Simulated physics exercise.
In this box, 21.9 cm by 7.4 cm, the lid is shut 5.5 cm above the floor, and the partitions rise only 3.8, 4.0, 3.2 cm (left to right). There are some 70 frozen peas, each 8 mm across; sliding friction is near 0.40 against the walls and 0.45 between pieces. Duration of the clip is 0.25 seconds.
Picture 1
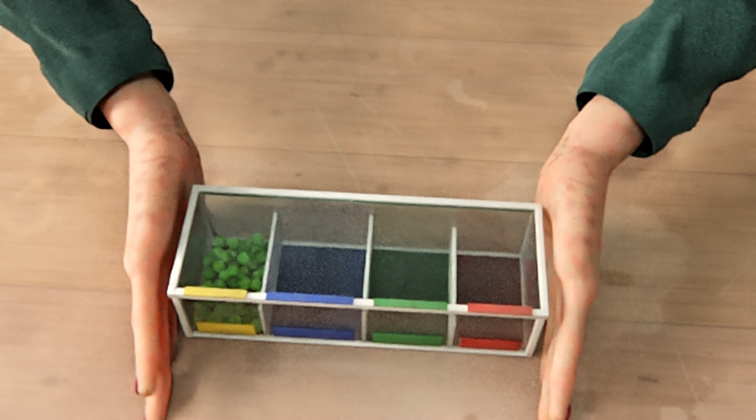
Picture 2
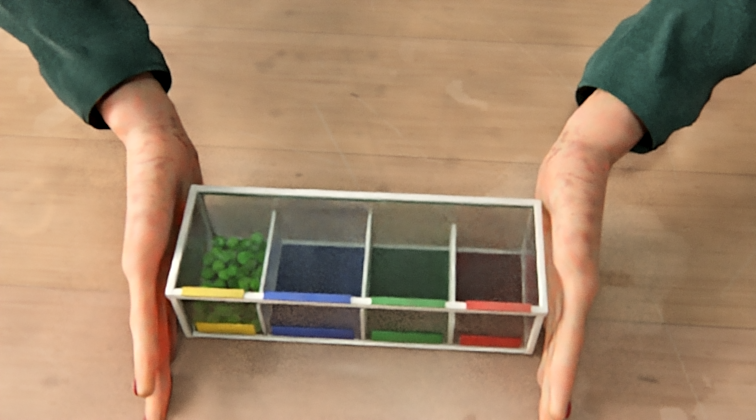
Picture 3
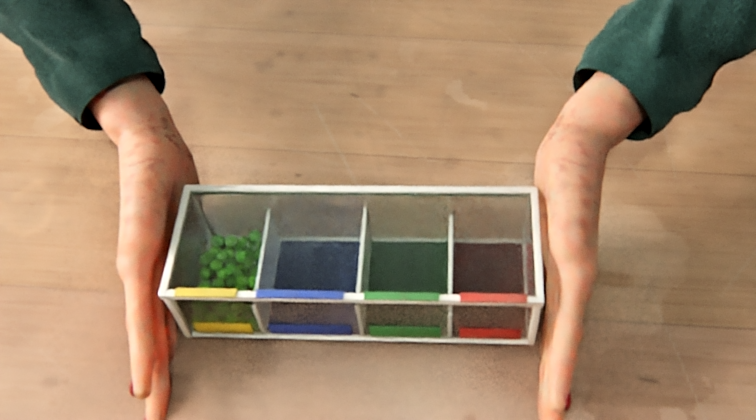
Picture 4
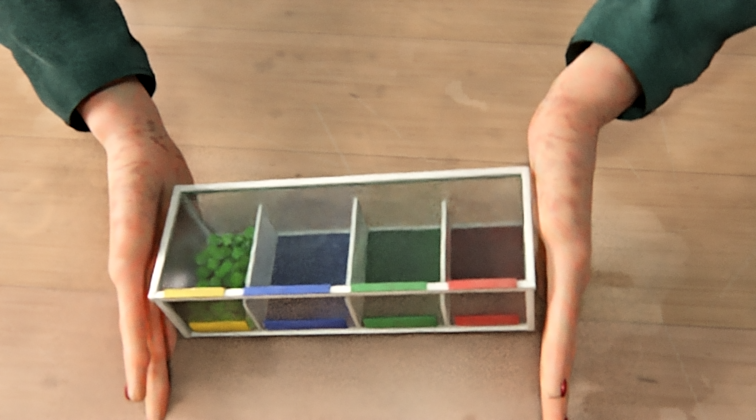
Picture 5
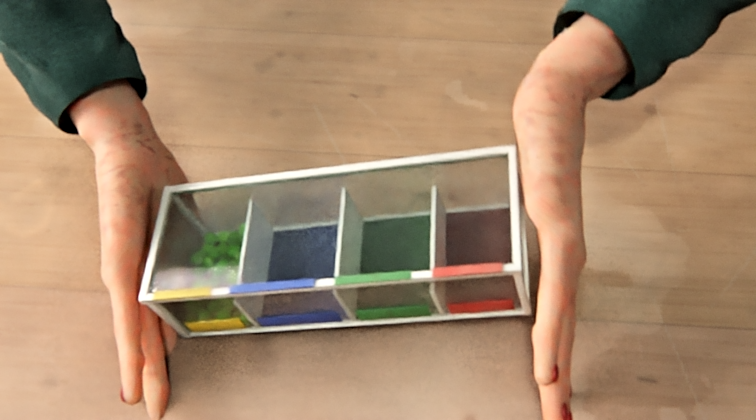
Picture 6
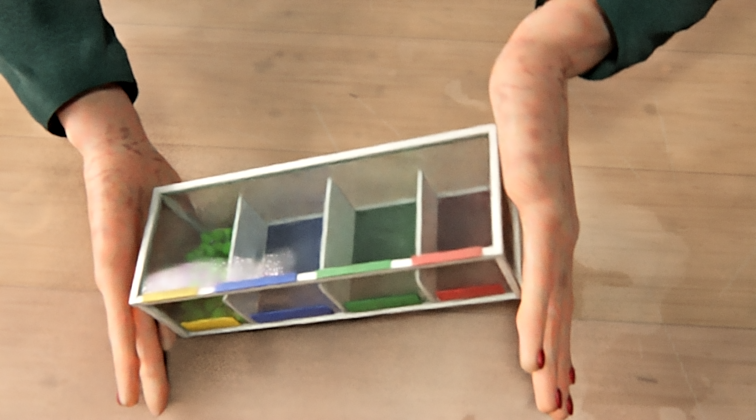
Two hands in dark green sleeves hold a clear, white-edged box between their palms above a pale wooden surface, seen from above and in front. Its four compartments are marked yellow, blue, green and red from left to right, with small green balls in the yellow one. The hands slowly tilt the box, raising its right end, while whitish patches appear low at the left and spread rightward.
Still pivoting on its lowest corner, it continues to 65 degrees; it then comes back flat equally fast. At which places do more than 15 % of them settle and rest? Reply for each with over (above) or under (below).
Red compartment - under, blue compartment - under, green compartment - under, yellow compartment - over.
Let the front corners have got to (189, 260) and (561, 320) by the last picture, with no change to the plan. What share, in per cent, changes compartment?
In that case close to 0 per cent.
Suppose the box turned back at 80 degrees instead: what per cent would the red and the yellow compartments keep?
With that change, red ends at 0 percent while yellow ends at 100 percent.
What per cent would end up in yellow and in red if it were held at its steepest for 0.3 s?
You'd end up with yellow at 100 per cent and red at 0 per cent.
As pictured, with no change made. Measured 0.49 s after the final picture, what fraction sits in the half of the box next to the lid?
Roughly 0 per cent.
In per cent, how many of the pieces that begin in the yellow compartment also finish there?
My estimate is roughly 100 percent.
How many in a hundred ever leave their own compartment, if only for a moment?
I'd put it at some 0 percent of the pieces.
Then, 0.49 s after the last picture, tilt 63 degrees; yellow 100 %.
Then, 0.82 s after the last picture, tilt 26 degrees; yellow 100 %.
Then, 1.25 s after the last picture, tilt 0 degrees; yellow 100 %.
In the end, red 0 %, blue 0 %, green 0 %, yellow 100 %.
